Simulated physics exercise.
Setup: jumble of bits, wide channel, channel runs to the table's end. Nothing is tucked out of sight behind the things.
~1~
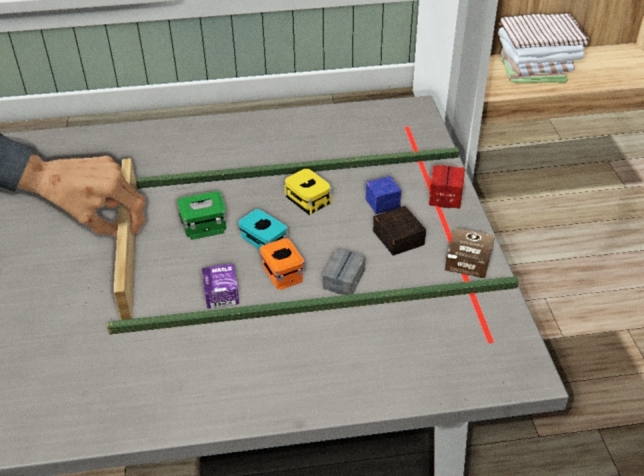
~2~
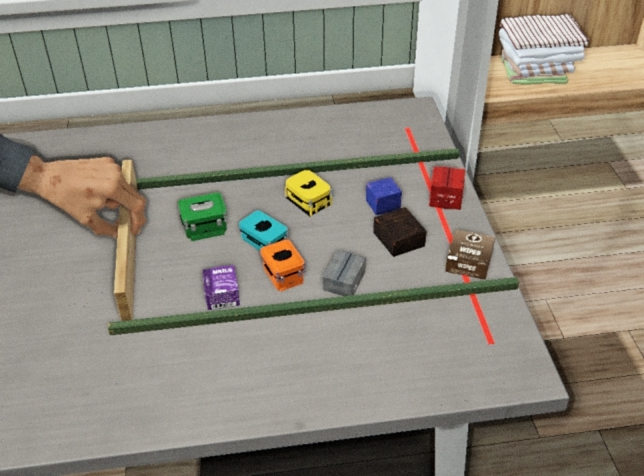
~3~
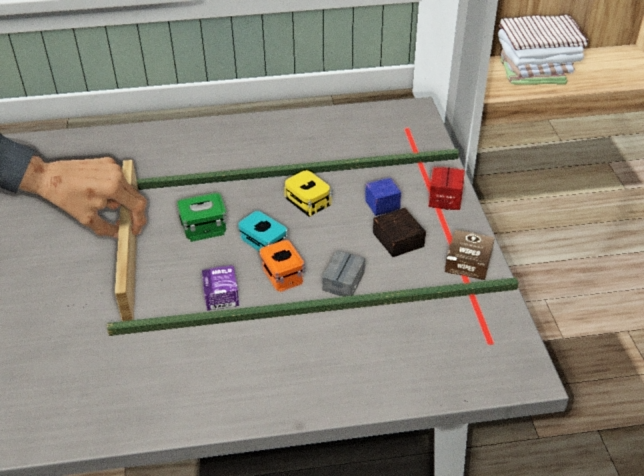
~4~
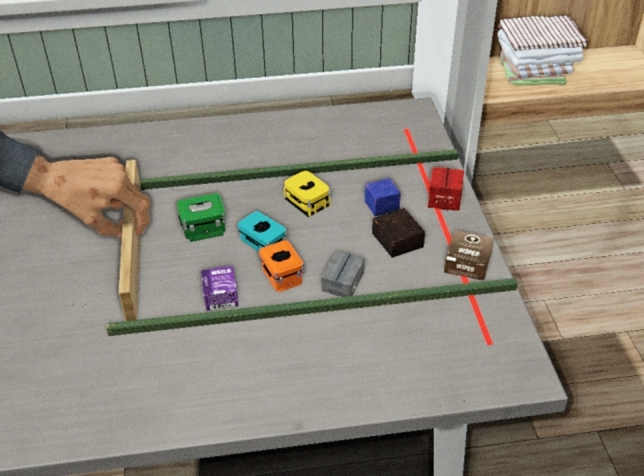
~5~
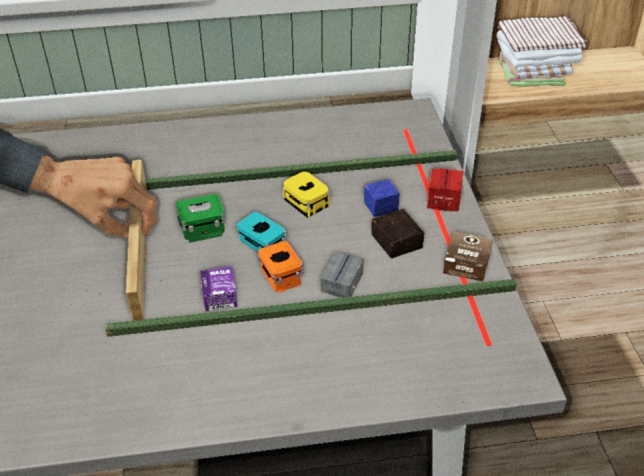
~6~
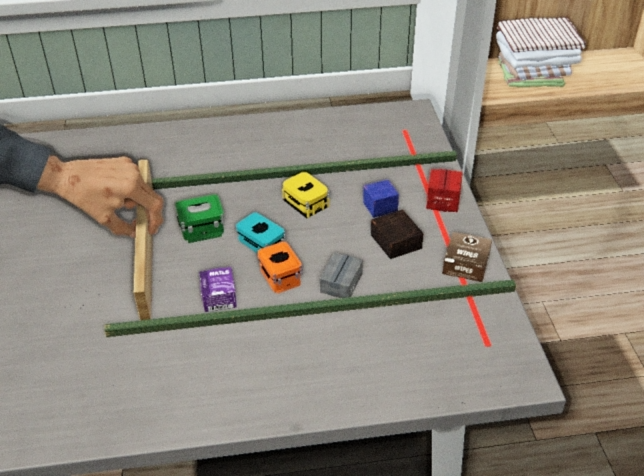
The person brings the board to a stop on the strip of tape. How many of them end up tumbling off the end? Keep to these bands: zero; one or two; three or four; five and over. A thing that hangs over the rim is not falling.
That gives five and over.
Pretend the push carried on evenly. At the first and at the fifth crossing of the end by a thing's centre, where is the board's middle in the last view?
It sits around (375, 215) and after that around (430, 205).
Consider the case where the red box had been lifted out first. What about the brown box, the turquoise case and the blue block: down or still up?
Brown box: Over the edge; turquoise case: Still there; blue block: Over the edge.
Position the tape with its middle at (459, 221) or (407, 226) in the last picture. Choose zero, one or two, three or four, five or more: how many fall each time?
Taking the two places in turn, it's more than four; just one or two.
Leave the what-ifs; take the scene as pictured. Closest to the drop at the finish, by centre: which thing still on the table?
That would be the orange case.
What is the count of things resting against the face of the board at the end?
4 are in contact with it.
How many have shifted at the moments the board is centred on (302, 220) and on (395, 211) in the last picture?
At that stage 6; at the next, 10.
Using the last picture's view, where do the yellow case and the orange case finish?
Final centres, first then second: (443, 172), (502, 247).
A little later, none off yet; red box at rest near (444, 190); brown box at rest near (467, 256); black block at rest near (397, 234).
Next, none off yet; red box shifted about its own width near (464, 186); brown box tilted a little near (513, 249); black block shifted about its own width near (445, 224).
When it is over, the number that fall off is five or more; down, grey box, blue block, black block, brown box and red box.
